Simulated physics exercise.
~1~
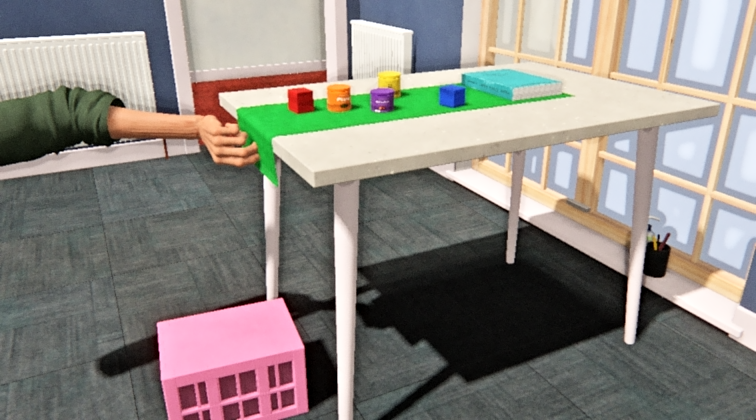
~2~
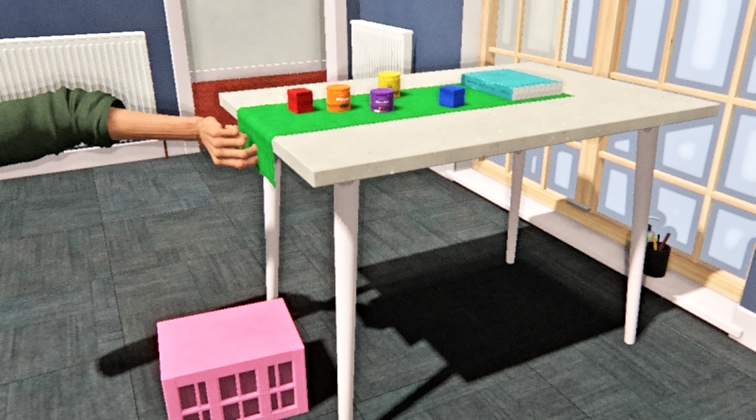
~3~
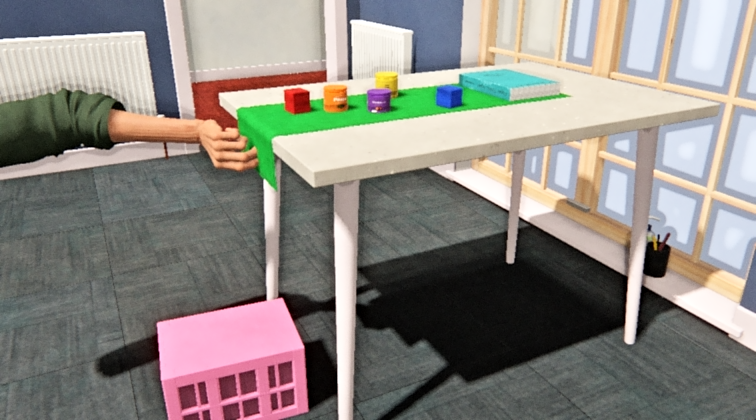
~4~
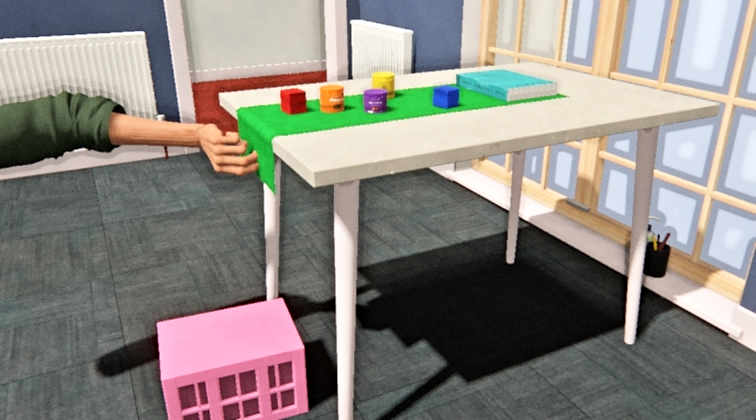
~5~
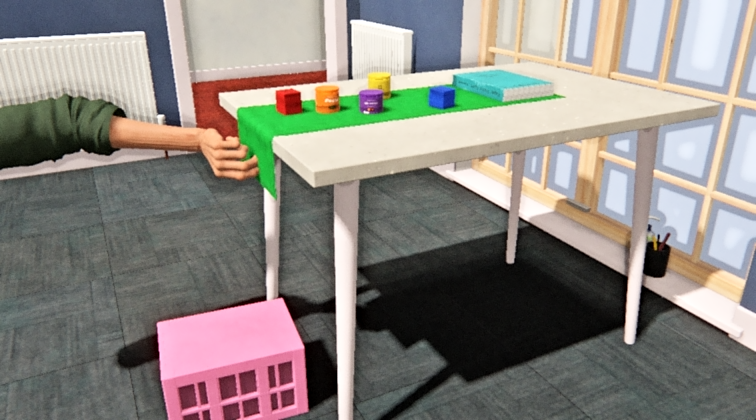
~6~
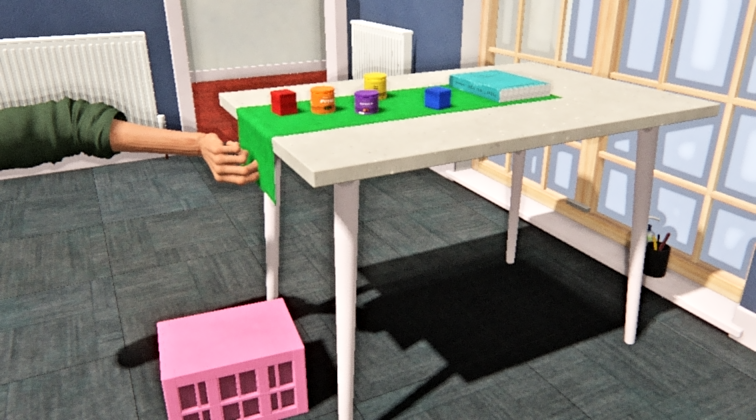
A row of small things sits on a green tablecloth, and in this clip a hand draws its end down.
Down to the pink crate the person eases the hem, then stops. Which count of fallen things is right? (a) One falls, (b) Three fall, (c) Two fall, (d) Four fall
Four fall (d).
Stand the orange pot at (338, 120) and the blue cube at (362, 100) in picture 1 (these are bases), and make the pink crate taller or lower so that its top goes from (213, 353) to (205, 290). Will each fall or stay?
Observed: Orange pot departs; blue cube remains seated.
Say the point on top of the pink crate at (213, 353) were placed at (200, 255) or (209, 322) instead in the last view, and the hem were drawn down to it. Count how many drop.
Counting them gives 1 and 3.
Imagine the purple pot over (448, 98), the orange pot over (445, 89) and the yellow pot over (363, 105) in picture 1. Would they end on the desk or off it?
Purple pot: Still on; orange pot: Still on; yellow pot: Off.
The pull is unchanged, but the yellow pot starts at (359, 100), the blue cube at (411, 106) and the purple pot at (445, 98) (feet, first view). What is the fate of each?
Short version: Yellow pot drops, blue cube drops, purple pot stays.
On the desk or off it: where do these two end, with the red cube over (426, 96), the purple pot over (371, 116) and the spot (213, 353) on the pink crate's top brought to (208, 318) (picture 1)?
In the end the red cube is still on top and the purple pot is no longer on top.
Early on, hem near (261, 243); red cube gone.
Midway, hem near (263, 280); red cube and orange pot gone.
Finally, hem on the crate; red cube, orange pot, purple pot and yellow pot gone. The desk loses four.
